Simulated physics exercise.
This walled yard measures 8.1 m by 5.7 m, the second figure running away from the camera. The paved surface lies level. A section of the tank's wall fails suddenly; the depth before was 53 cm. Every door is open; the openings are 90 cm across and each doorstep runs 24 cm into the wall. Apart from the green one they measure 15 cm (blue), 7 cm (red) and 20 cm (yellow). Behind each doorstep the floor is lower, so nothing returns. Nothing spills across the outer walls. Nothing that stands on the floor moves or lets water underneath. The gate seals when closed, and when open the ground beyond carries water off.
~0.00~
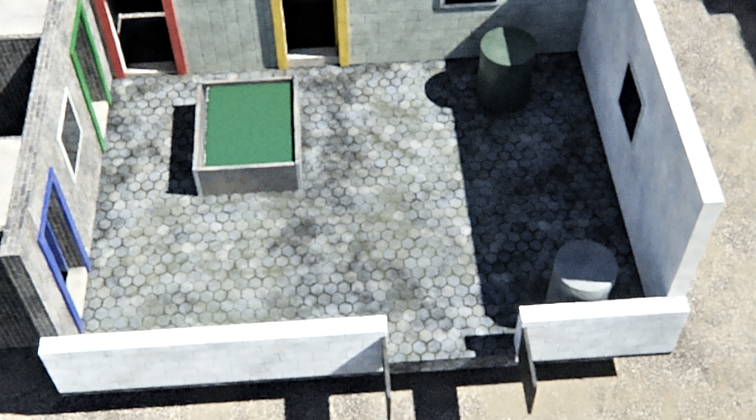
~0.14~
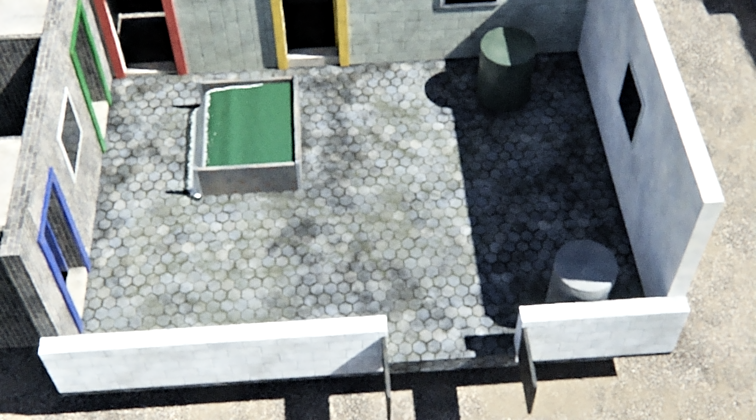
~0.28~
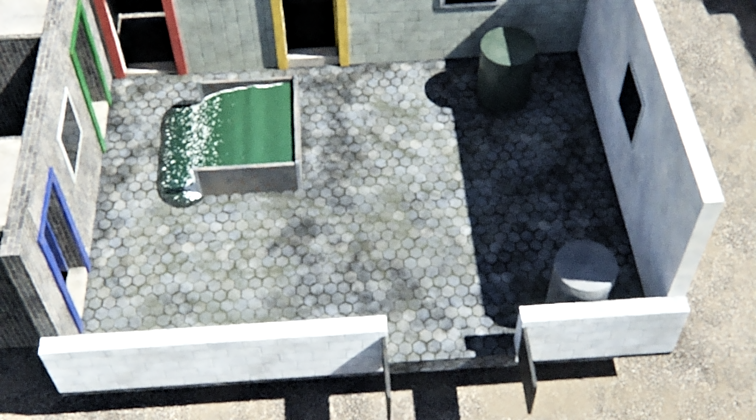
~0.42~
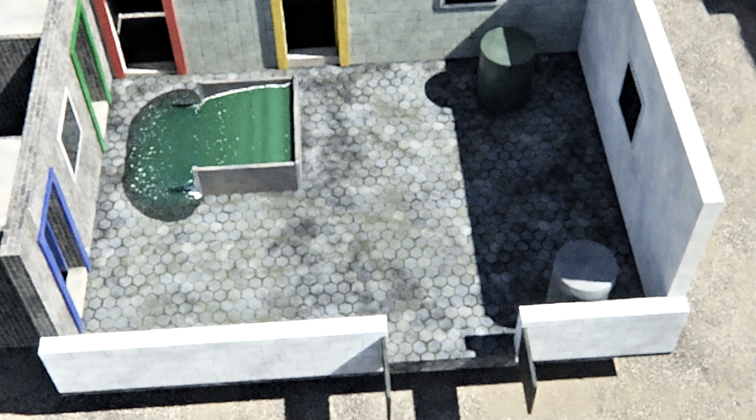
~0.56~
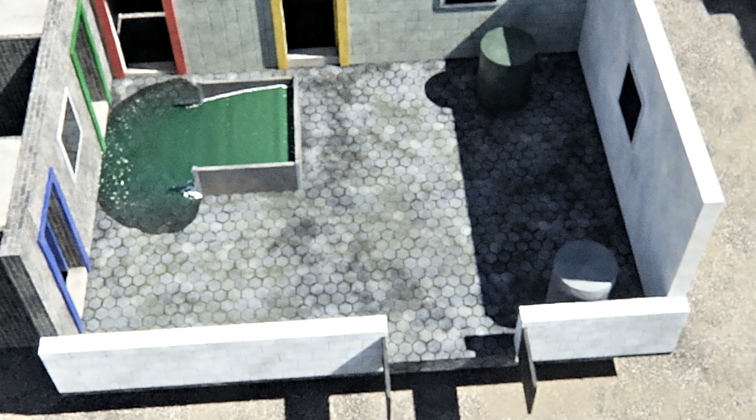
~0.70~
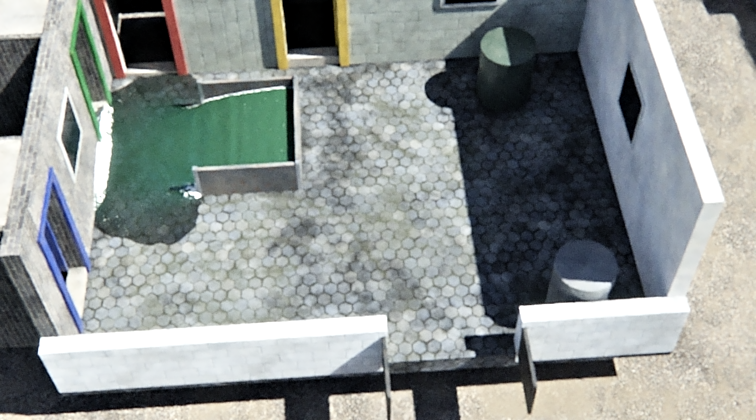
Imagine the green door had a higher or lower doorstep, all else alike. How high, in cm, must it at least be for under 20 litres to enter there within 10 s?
Some 25 cm above the ground.
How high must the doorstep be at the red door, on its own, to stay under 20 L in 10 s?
About 16 cm at red.
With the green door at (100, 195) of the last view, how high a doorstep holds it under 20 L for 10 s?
Roughly 23 cm.
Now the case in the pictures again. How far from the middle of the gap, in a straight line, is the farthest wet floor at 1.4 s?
Roughly 3.0 m.
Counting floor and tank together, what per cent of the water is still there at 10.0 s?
Roughly 80 in a hundred.
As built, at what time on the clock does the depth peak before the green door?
Near 1.4 s.
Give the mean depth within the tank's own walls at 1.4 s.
Some 22 cm.
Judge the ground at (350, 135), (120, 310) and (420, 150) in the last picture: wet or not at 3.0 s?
In that order: Not reached, wet, still dry.
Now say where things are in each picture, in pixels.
The tank at (247, 125) is whole and still, 53 cm deep; the green door at (92, 83) is dry, in the first picture.
The front is at (190, 193), 0.2 m from the gap at (203, 143); 0.2 m2 of floor is wet, 53 cm left at the back, in the second picture.
Water pours out at (203, 144) and has run 0.7 m, to (163, 154); about 9 cm deep outside, 53 cm at the back, in the third picture.
The front is at (130, 188), 1.2 m from the gap at (204, 145); 2.5 m2 of floor is wet, 49 cm left at the back, in the fourth picture.
Water pours out at (204, 145) and has run 1.6 m, to (99, 192); about 6 cm deep outside, 44 cm at the back, in the fifth picture.
Water pours out at (204, 145) and has run 1.8 m, to (92, 139); about 7 cm deep outside, 44 cm at the back; water is at the green door at (92, 83), in the sixth picture.
After 1.4 s water covers 15 % of the floor, deepest (34 cm) near (101, 169); 30 cm at the green door, 44 litres in over its 13 cm doorstep.
After 3.0 s water covers 25 % of the floor, deepest (22 cm) near (112, 81); 17 cm at the green door, 130 litres in over its 13 cm doorstep.
After 10.0 s water covers 85 % of the floor, deepest (5 cm) near (599, 165); 3 cm at the green door, 137 litres in over its 13 cm doorstep.
At the green door as built, the water arrived by 0.6 s and peaked near 30 cm at 1.4 s.
Run again over the same 10 s with other heights there, 37 litres in over 22 cm, 5 litres over 29.5 cm. The limit of 20 litres is kept from about 25 cm up.
